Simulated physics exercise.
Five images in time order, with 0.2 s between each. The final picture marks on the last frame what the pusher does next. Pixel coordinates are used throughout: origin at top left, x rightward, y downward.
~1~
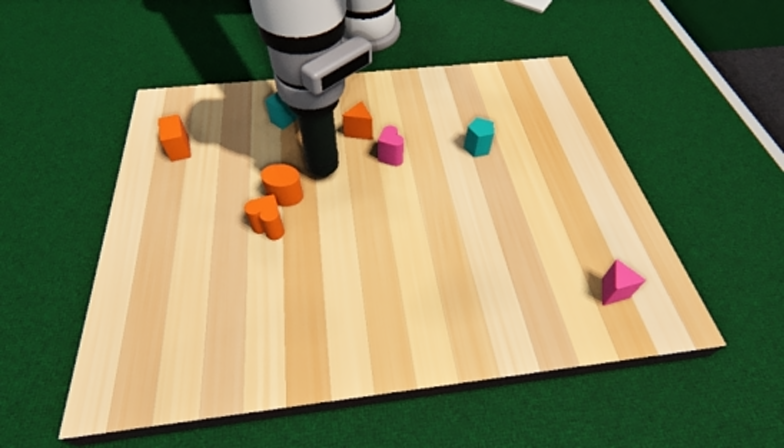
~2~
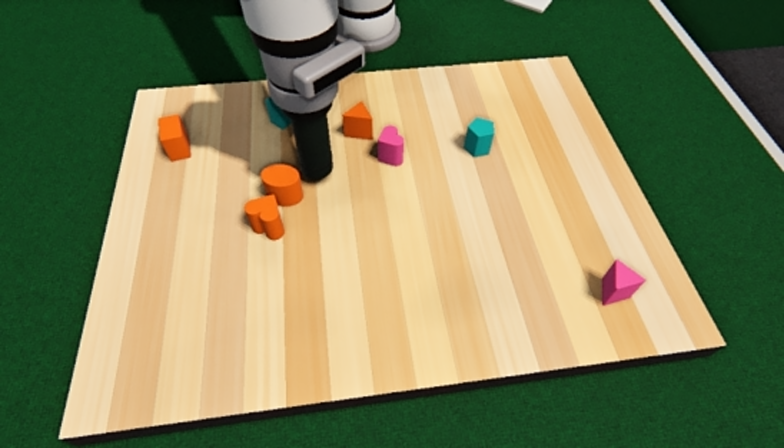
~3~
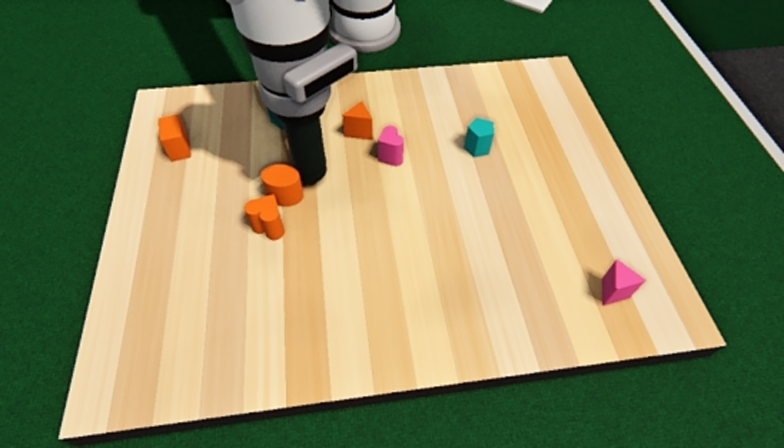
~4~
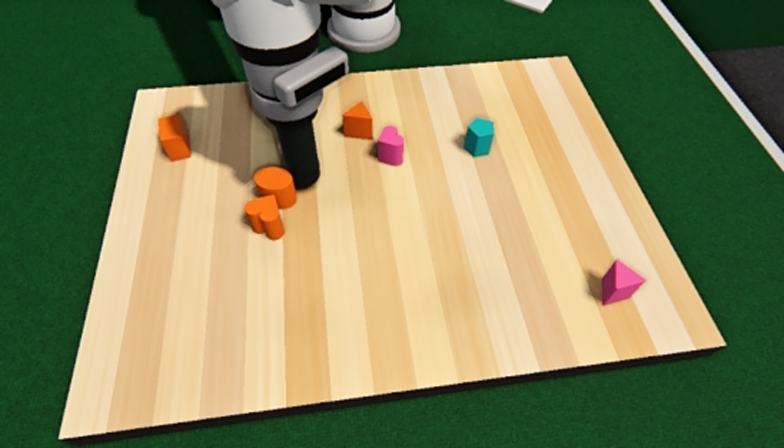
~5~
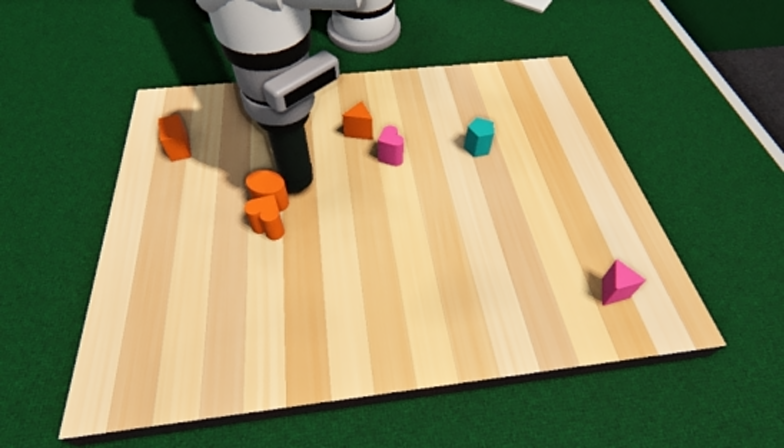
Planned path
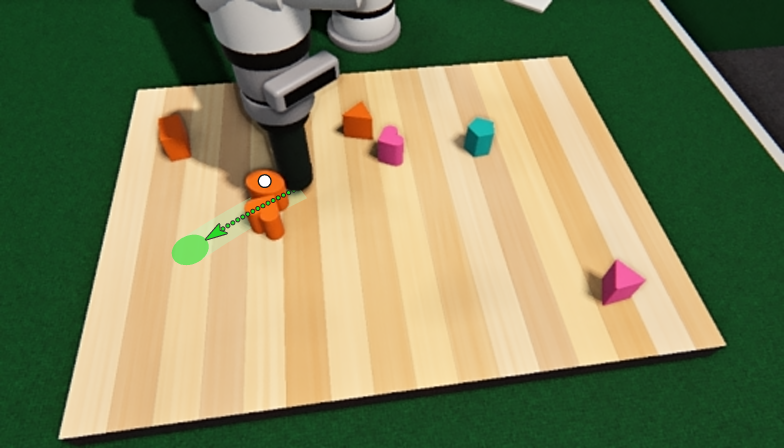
A grey-and-white robot arm with a black pusher moves a short way left and slightly toward the viewer over a striped wooden board on green, seen from above by a still camera. Orange, pink and teal blocks sit mostly along the far side, with a pink one near right. The pusher nudges an orange rounded block slightly left, beside an orange heart that stays nearly still.
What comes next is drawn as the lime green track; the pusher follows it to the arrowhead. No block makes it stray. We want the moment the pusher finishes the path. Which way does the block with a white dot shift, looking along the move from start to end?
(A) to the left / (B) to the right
Answer: B.
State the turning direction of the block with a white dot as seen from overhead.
In a top view, it turns clockwise.
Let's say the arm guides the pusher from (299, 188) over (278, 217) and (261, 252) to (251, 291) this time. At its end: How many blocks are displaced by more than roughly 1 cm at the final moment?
I foresee two blocks being moved.
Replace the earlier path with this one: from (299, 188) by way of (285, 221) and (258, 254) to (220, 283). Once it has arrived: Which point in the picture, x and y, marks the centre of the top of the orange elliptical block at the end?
By then it is at (247, 194).
Path on the board, from (299, 188) by way of (264, 205) and (228, 226) to (190, 250); the dot is on the orange elliptical block.
What follows on the original path. One third of the way, pusher (261, 197); orange heart (262, 210); orange elliptical block (224, 198), turned 15° clockwise.
Two thirds of the way, pusher (223, 218); orange heart (261, 211), turned 20° anticlockwise; orange elliptical block (183, 212), turned 50° clockwise.
At the end, pusher (186, 242); orange heart (261, 211), turned 20° anticlockwise; orange elliptical block (148, 221), turned 115° clockwise.
